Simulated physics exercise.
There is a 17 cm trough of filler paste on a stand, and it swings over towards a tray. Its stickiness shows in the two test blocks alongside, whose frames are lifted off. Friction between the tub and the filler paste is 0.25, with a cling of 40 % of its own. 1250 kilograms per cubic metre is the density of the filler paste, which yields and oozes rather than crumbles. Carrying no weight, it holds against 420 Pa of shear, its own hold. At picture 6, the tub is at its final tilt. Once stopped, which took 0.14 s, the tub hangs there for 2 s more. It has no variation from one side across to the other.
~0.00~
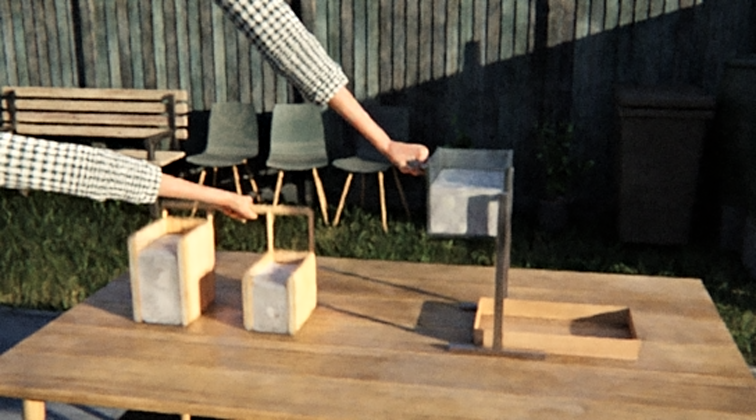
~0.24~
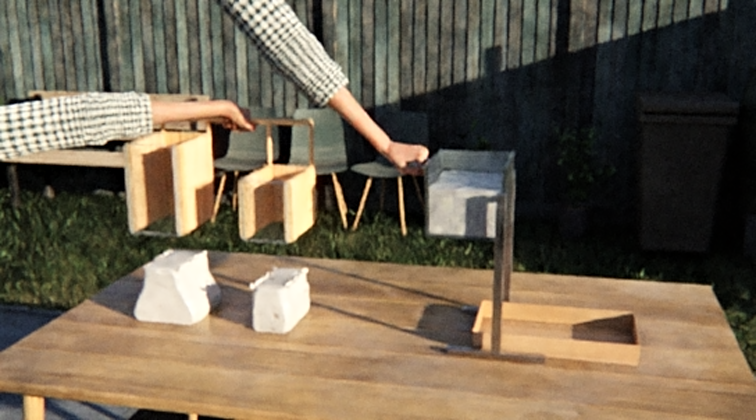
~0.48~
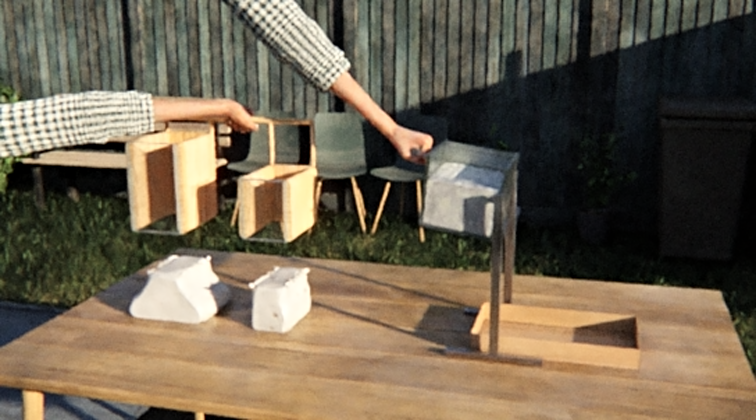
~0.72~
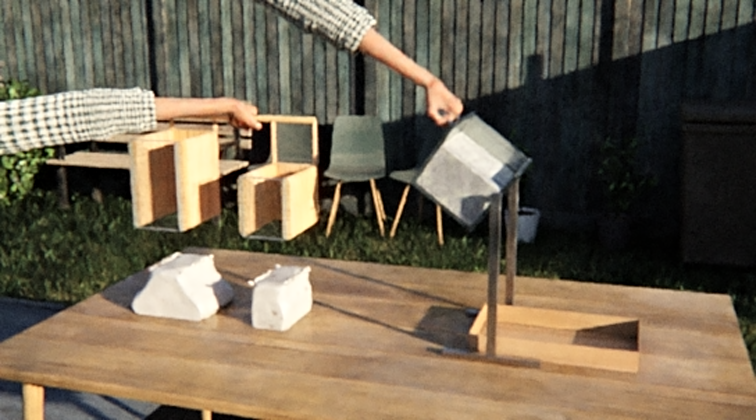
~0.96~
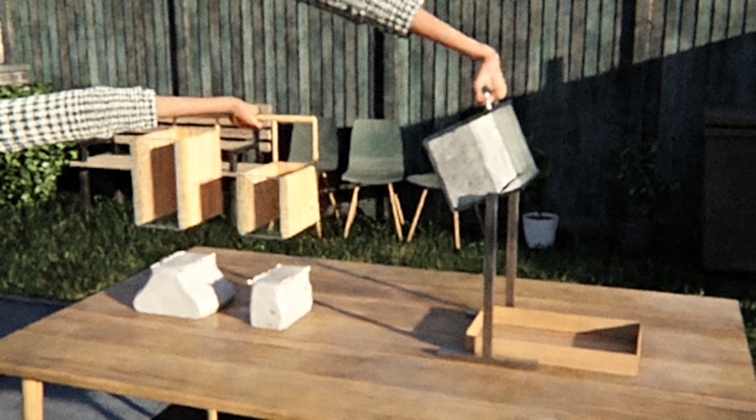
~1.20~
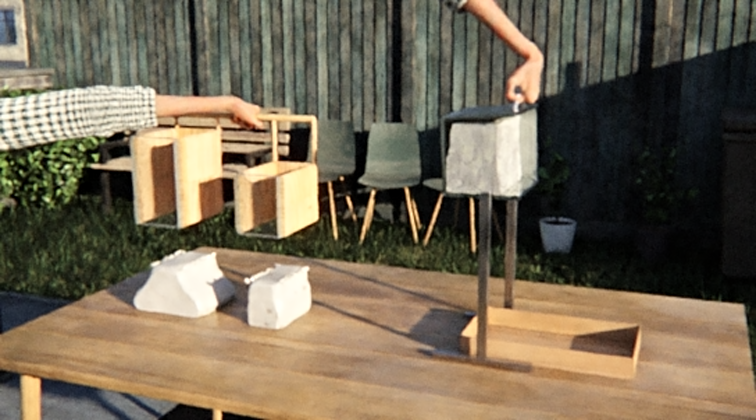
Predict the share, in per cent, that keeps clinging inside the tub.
I would say roughly 76 percent.
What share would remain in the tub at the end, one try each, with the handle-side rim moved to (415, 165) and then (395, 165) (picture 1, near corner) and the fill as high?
Remaining, try 1: Approx. 55 %; try 2: Approx. 40 %.
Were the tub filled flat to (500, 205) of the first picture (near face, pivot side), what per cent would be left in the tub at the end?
It would come to roughly 100 percent.
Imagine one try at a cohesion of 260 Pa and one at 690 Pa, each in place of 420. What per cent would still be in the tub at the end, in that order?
The answers, in order, are 55 % and 100 %.
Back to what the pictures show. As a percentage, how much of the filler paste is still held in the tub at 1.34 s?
Roughly 100 per cent.
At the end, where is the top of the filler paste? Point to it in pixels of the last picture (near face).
The highest point sits at around (492, 155).
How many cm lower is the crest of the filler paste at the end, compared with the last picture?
7 cm or so.
After 1.34 s, the tub is at 87 degrees and holds 100 %.
After 1.51 s, the tub is at 87 degrees and holds 94 %.
After 1.68 s, the tub is at 87 degrees and holds 86 %.
After 1.85 s, the tub is at 87 degrees and holds 79 %.
After 3.20 s, at the end, the tub is at 87 degrees and holds 76 %.
